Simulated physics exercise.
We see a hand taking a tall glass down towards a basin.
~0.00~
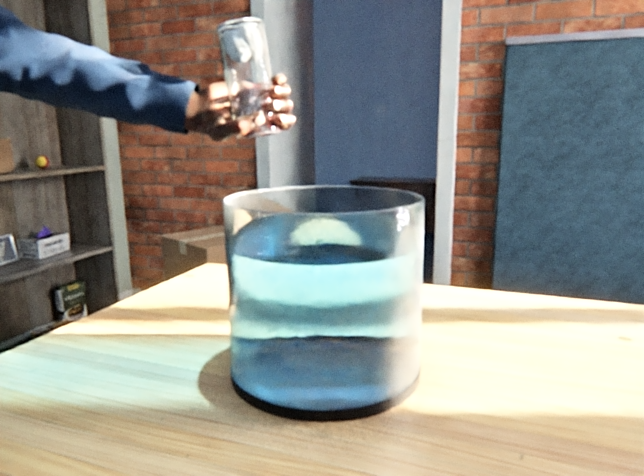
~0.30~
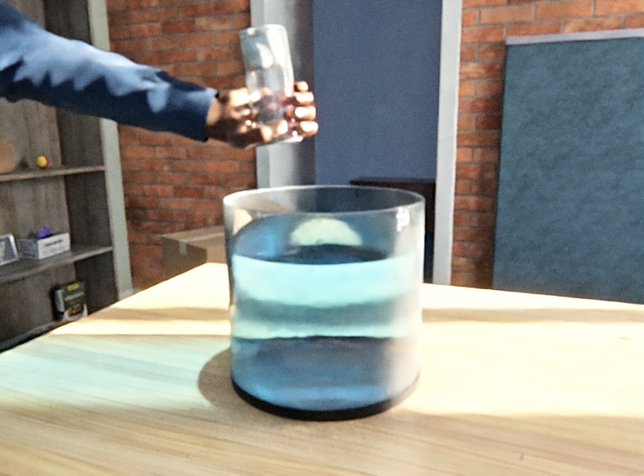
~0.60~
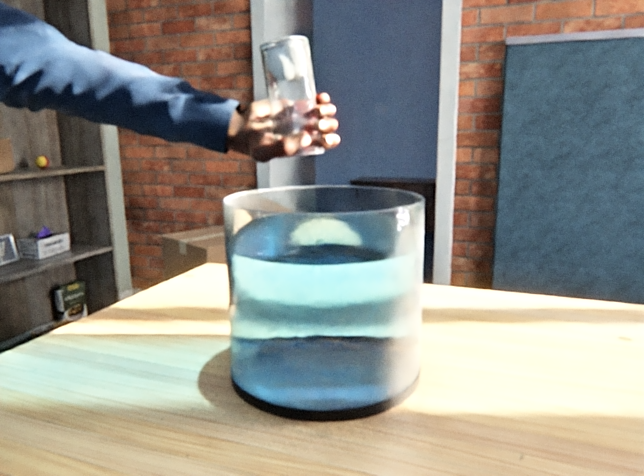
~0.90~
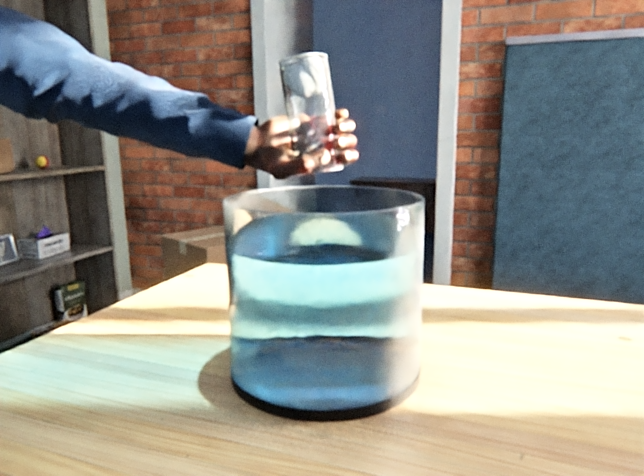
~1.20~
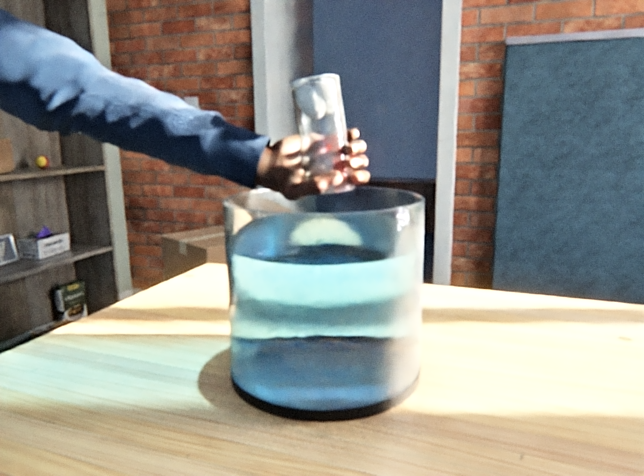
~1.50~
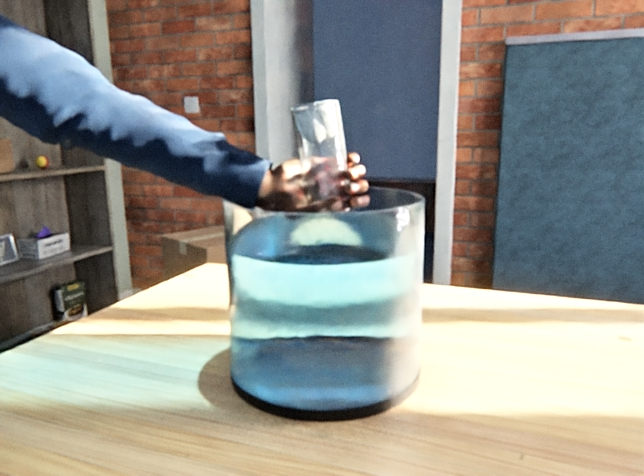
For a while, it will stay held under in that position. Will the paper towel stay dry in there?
Yes.
After 2.0 s, the tall glass enters the water.
After 2.6 s, air is trapped inside and holds the level down.
After 4.0 s, the tall glass is under, still full of air, and the paper towel is dry.
